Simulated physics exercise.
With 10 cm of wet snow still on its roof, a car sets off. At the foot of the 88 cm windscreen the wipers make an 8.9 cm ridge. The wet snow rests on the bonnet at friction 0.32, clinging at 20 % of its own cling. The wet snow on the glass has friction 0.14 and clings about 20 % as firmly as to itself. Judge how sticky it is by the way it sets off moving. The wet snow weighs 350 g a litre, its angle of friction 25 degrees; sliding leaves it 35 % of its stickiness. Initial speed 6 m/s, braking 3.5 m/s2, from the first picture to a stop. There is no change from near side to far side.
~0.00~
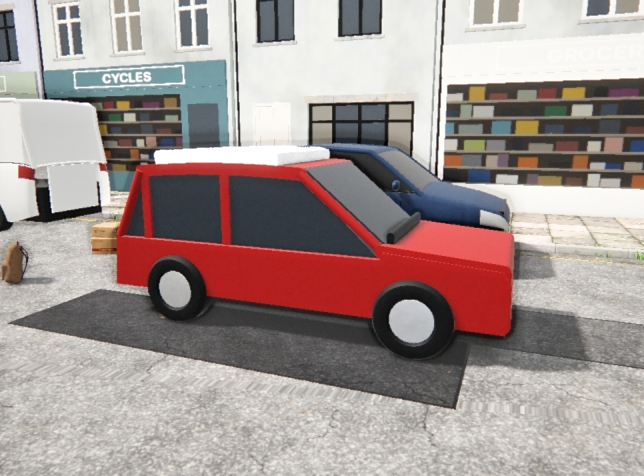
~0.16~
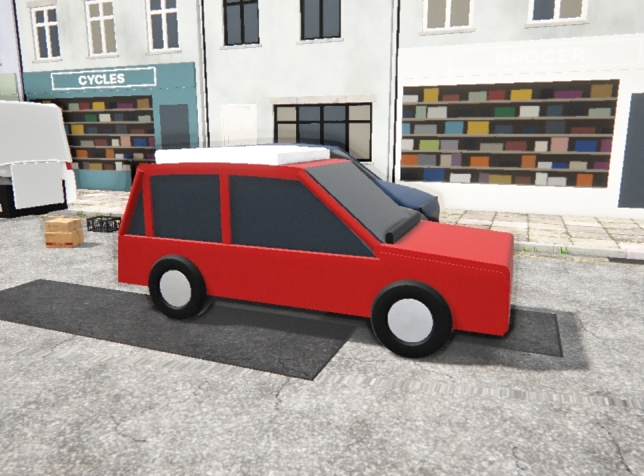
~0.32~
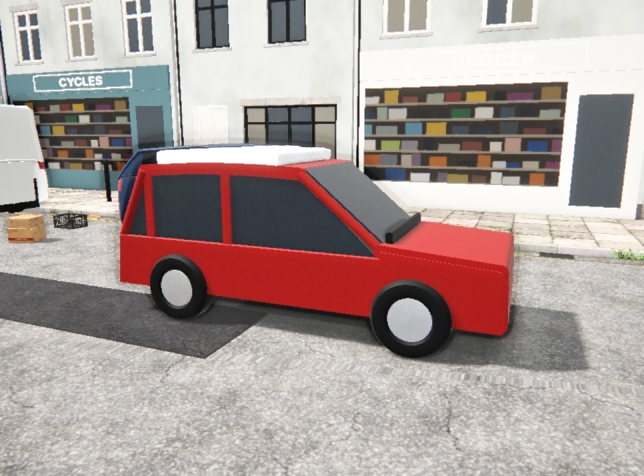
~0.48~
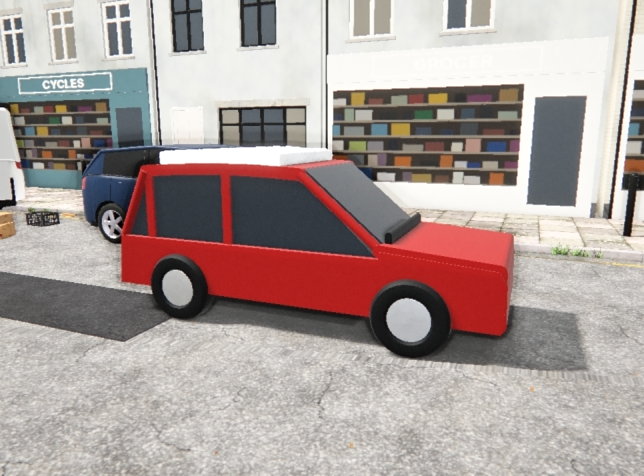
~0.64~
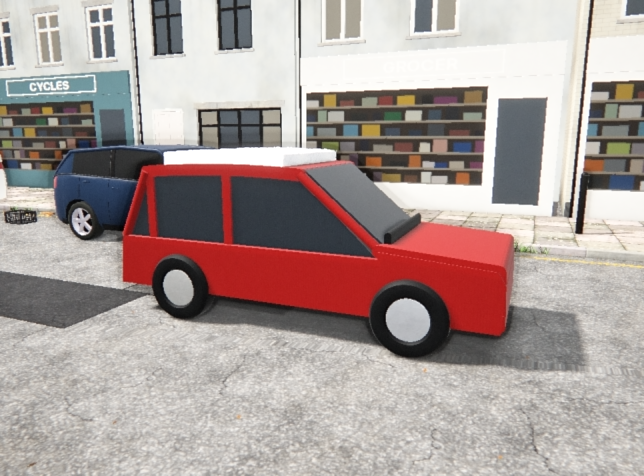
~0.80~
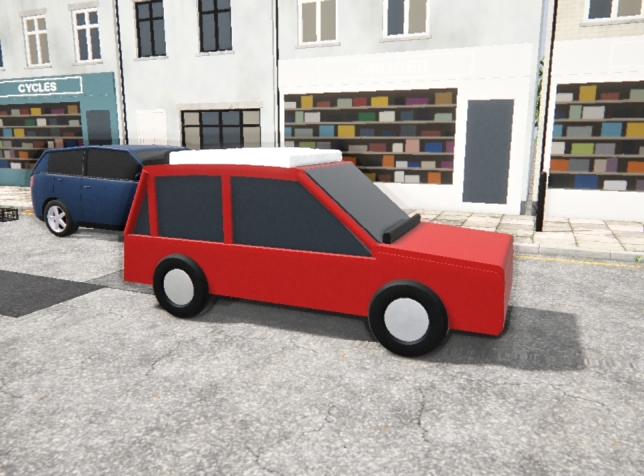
A red car with a slab of white snow on its roof moves along a grey street, passing a parked dark blue car and shopfronts, which shift steadily leftward behind it. The snow stays almost in place at first, then creeps slightly forward, toward the windscreen on the right.
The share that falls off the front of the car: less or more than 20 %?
It works out to a larger fraction than 20 per cent.
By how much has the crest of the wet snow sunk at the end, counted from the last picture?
Roughly 55 cm.
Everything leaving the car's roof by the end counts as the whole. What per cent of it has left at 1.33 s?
I'd put it near 30 per cent.
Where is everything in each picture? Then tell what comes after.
Foremost bit of the wet snow at (277, 154), in the first frame.
Foremost bit of the wet snow at (277, 154), in the second frame.
Foremost bit of the wet snow at (278, 158), its middle shifted 3 mm, in the third frame.
Foremost bit of the wet snow at (279, 159), its middle shifted 1.6 cm, in the fourth frame.
Foremost bit of the wet snow at (283, 157), its middle shifted 4.9 cm, in the fifth frame.
Foremost bit of the wet snow at (290, 157), its middle shifted 11 cm, in the sixth frame.
After 1.33 s, 68 % of the snow is on the roof, 32 % on the glass, none on the bonnet and none has gone off the nose.
After 1.96 s, none of the snow is on the roof, 24 % on the glass, 74 % on the bonnet and 2 % has gone off the nose.
After 2.59 s, none of the snow is on the roof, 9 % on the glass, 47 % on the bonnet and 44 % has gone off the nose.
After 3.21 s, none of the snow is on the roof, 9 % on the glass, 26 % on the bonnet and 65 % has gone off the nose.
After 3.31 s, none of the snow is on the roof, 9 % on the glass, 26 % on the bonnet and 65 % has gone off the nose.
